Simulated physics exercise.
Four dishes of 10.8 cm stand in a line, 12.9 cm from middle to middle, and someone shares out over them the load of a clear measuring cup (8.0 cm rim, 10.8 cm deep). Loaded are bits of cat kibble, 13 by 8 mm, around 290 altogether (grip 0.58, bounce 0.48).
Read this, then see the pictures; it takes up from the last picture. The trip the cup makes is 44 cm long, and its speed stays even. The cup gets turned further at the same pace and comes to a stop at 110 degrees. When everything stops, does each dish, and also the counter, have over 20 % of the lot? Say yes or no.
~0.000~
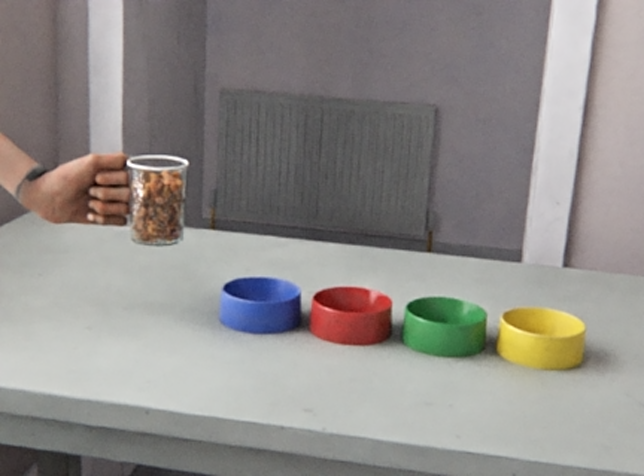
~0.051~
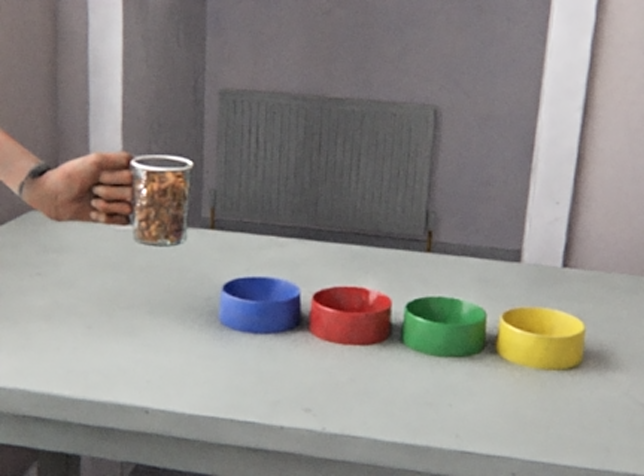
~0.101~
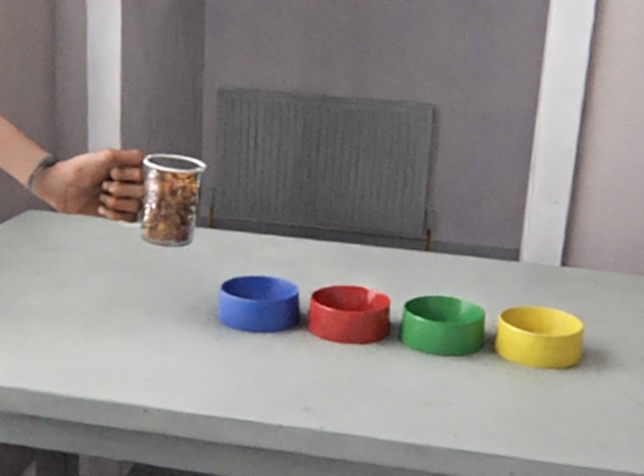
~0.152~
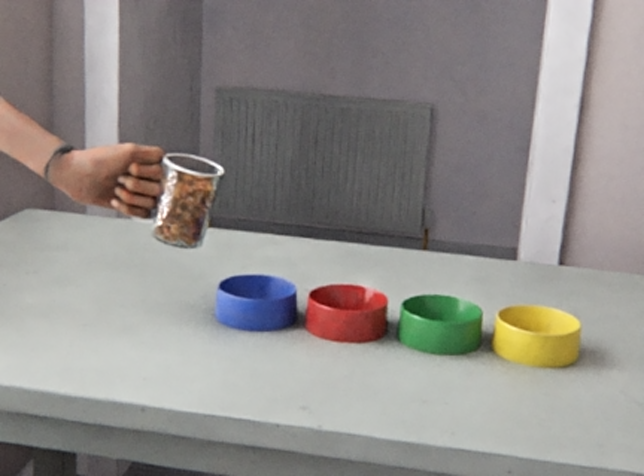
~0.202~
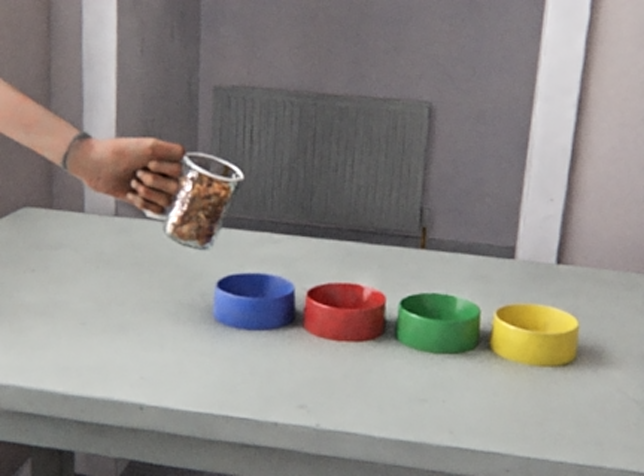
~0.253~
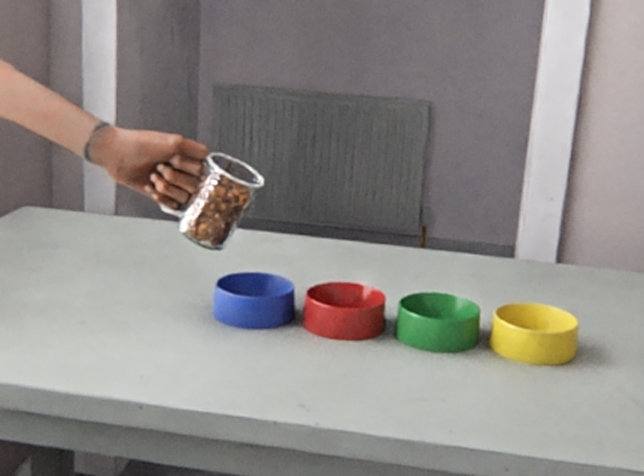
Red: No, blue: No, green: No, yellow: Yes, counter: No.
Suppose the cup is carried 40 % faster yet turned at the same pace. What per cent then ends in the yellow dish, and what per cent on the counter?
Yellow: 80; counter: 10.
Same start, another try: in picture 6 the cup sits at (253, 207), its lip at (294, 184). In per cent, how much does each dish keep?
The red dish keeps 0, the blue dish 0, the green dish 0 and the yellow dish 80.
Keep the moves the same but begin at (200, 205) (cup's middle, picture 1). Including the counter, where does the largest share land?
Most of it lands at yellow.
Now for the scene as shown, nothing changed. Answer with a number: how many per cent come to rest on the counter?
Close to 10 %, more or less.
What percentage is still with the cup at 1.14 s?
Roughly 25 per cent of the load.
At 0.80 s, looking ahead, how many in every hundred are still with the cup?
Reading: Approx. 95 %.
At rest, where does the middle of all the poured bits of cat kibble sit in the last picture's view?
I'd say roughly (529, 331).
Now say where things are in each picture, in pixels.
In the first picture, cup at (158, 201), tilt 0 degrees, lip at (186, 166), moved 0.0 cm; middle of the pieces at (157, 205); blue dish at (262, 290); red dish at (352, 300); green dish at (446, 311); yellow dish at (543, 322).
In the second picture, cup at (161, 201), tilt 1 degrees, lip at (190, 167), moved 0.5 cm; middle of the pieces at (160, 205).
In the third picture, cup at (171, 201), tilt 6 degrees, lip at (203, 169), moved 2.1 cm; middle of the pieces at (169, 204).
In the fourth picture, cup at (185, 202), tilt 12 degrees, lip at (222, 174), moved 4.6 cm; middle of the pieces at (183, 205).
In the fifth picture, cup at (201, 202), tilt 19 degrees, lip at (241, 179), moved 7.1 cm; middle of the pieces at (198, 205).
In the sixth picture, cup at (219, 203), tilt 25 degrees, lip at (261, 185), moved 9.7 cm; middle of the pieces at (216, 205); blue dish at (255, 285); red dish at (346, 295); green dish at (439, 306); yellow dish at (536, 318). The cup turns about 130 degrees a second and travels 50 cm a second.
After 0.58 s, tilt 68 degrees; cup holds 100 %.
Then, at 0.80 s, tilt 97 degrees; cup holds 95 %.
After 1.14 s, tilt 110 degrees; cup holds 25 %, yellow 65 %.
At rest (3.2 s), red 0 %, blue 0 %, green 0 %, yellow 90 %, counter 10 %.
